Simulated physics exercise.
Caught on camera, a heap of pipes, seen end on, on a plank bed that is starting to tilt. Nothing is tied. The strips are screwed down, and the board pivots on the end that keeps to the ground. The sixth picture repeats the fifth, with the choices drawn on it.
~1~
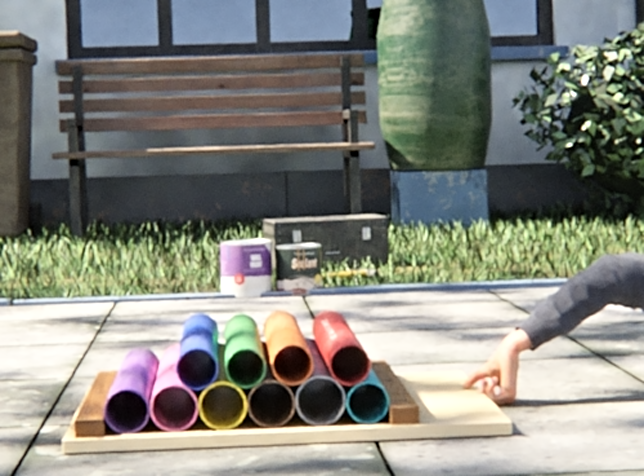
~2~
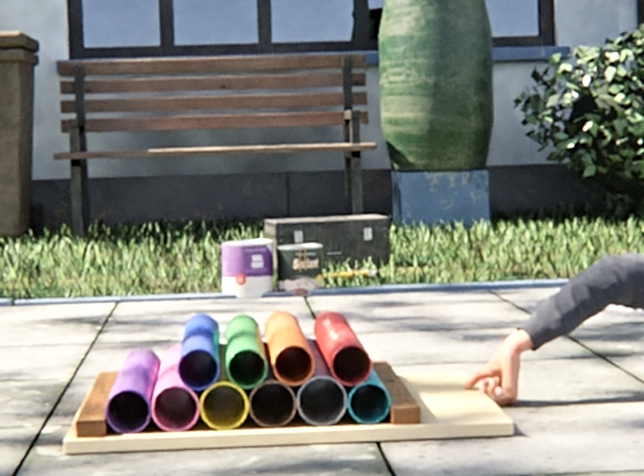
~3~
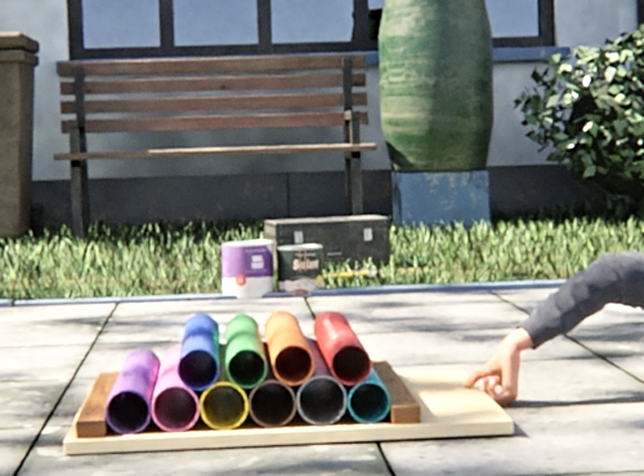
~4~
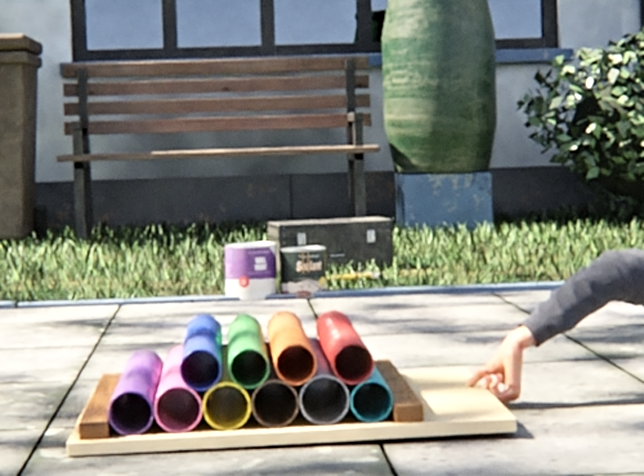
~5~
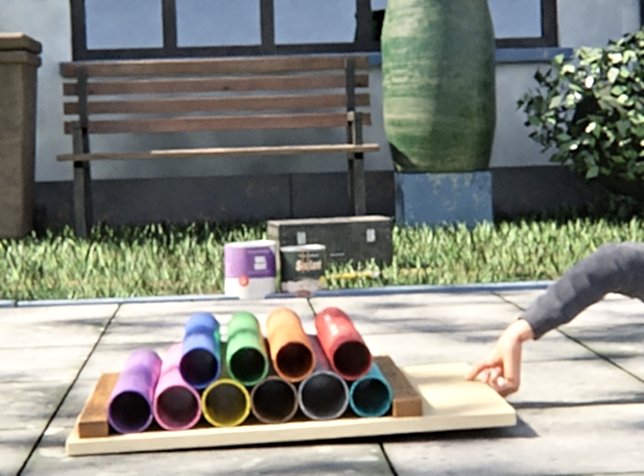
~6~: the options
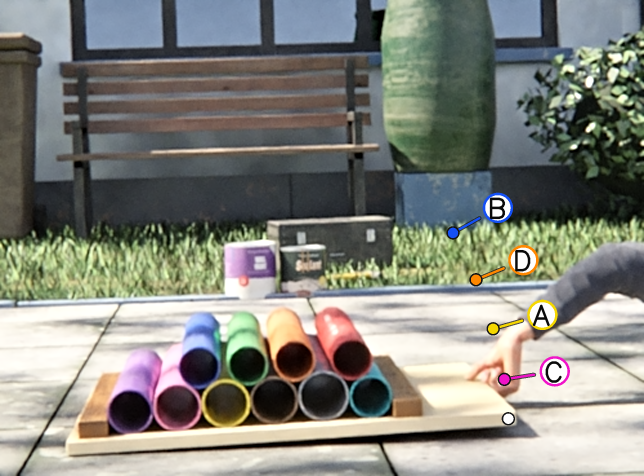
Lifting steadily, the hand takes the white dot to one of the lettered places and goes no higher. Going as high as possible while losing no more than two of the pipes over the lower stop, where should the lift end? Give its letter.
Stop at B.
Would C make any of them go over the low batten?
No.
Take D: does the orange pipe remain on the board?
The orange pipe: Yes.
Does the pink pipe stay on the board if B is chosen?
The pink pipe: Yes.
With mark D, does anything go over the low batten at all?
At D: No.
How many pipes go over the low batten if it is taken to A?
With A, none.
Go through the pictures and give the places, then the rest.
The first picture shows yellow pipe (223, 406); brown pipe (271, 404); grey pipe (321, 401).
The second picture shows grey pipe (322, 401); turquoise pipe (369, 403).
The third picture shows board (284, 400); turquoise pipe (369, 402); red pipe (351, 364); orange pipe (294, 364).
The fourth picture shows board (287, 400); purple pipe (131, 413); pink pipe (178, 409).
The fifth picture shows board (286, 396); purple pipe (130, 411); pink pipe (177, 407).
On the marked copy, A at (493, 329); B at (453, 233); C at (504, 380); D at (476, 280); the white dot at (508, 419).
With B. Early on, board at 16°.
Further on, board at 27°.
At the end, board at 27°, none over the low batten.
As for the rest, A none over the low batten; C none over the low batten; D none over the low batten.
